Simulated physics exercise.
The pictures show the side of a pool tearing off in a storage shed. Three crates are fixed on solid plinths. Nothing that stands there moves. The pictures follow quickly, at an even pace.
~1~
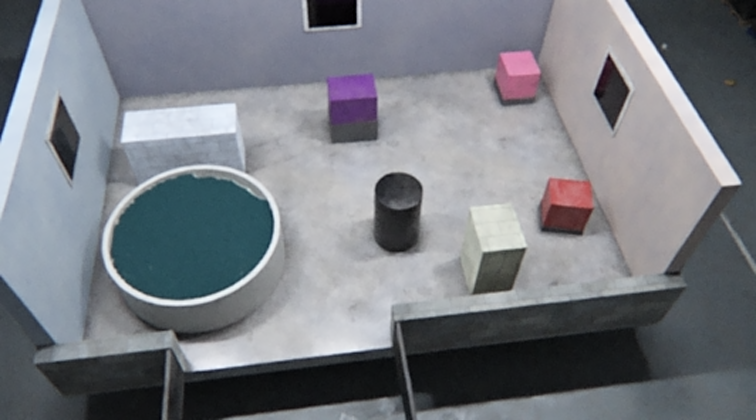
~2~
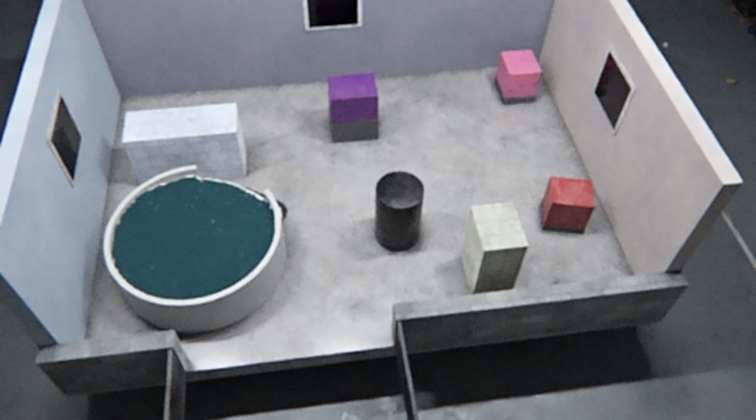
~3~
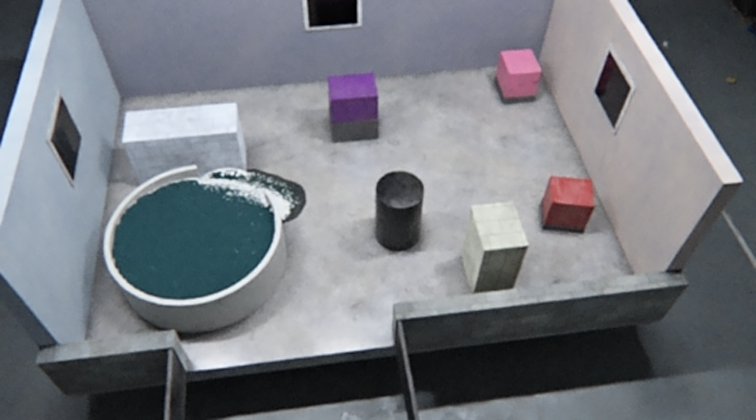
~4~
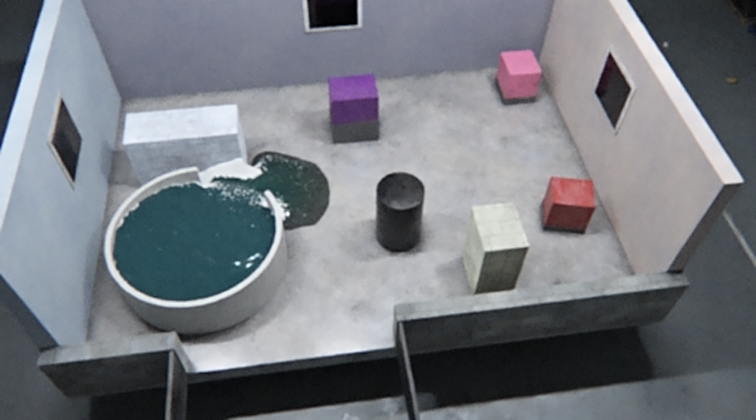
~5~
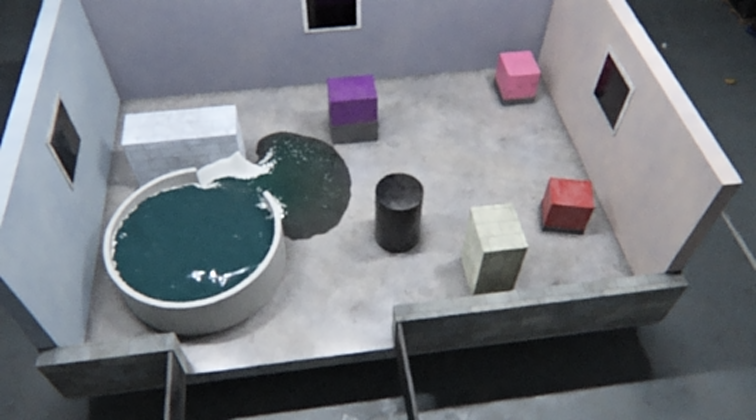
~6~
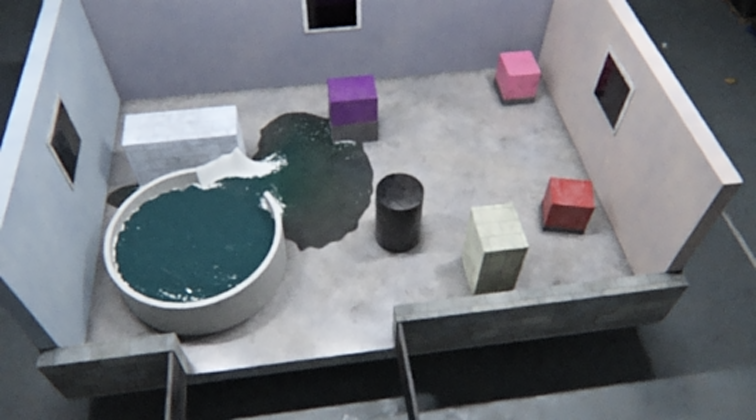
To begin with, a round pool of still, dark green water stands at the left of a walled room with coloured blocks and a black cylinder. Its far side then tears open and water pours through the gap, spreading a dark puddle across the floor beside the purple block and black cylinder.
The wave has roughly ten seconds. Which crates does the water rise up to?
In the end: The red crate is wetted; the purple crate escapes dry; the pink crate is wetted.
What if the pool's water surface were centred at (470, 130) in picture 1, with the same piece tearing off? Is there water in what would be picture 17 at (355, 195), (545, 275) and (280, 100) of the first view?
In that order: Not flooded, dry, awash.
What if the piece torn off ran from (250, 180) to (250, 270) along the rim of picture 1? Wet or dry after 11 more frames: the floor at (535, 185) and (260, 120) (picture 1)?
In turn: Under water, dry.
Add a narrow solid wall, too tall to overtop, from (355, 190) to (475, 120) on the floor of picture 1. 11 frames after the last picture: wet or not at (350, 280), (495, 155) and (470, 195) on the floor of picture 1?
One after the other: Clear, clear, no water.
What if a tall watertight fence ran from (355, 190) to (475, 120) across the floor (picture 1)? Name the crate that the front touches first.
That is the purple-painted one.
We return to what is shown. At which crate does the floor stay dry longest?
The red one.
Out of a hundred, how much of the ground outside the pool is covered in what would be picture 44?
Close to 85 %.
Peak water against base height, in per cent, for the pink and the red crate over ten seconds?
Near 130 and 160 in a hundred.
A moment on, water covers 25 % of the floor; the red crate not reached, the purple crate water round its plinth, the pink crate not reached.
Next, water covers 50 % of the floor; the red crate not reached, the purple crate water round its plinth, the pink crate water round its plinth.
Then, water covers 75 % of the floor; the red crate water round its plinth, the purple crate water round its plinth, the pink crate water round its plinth.
Later, water covers 85 % of the floor; the red crate water round its plinth, the purple crate water round its plinth, the pink crate water round its plinth.
In the end, water covers 100 % of the floor; the red crate was topped, the purple crate stayed above the water, the pink crate was topped.
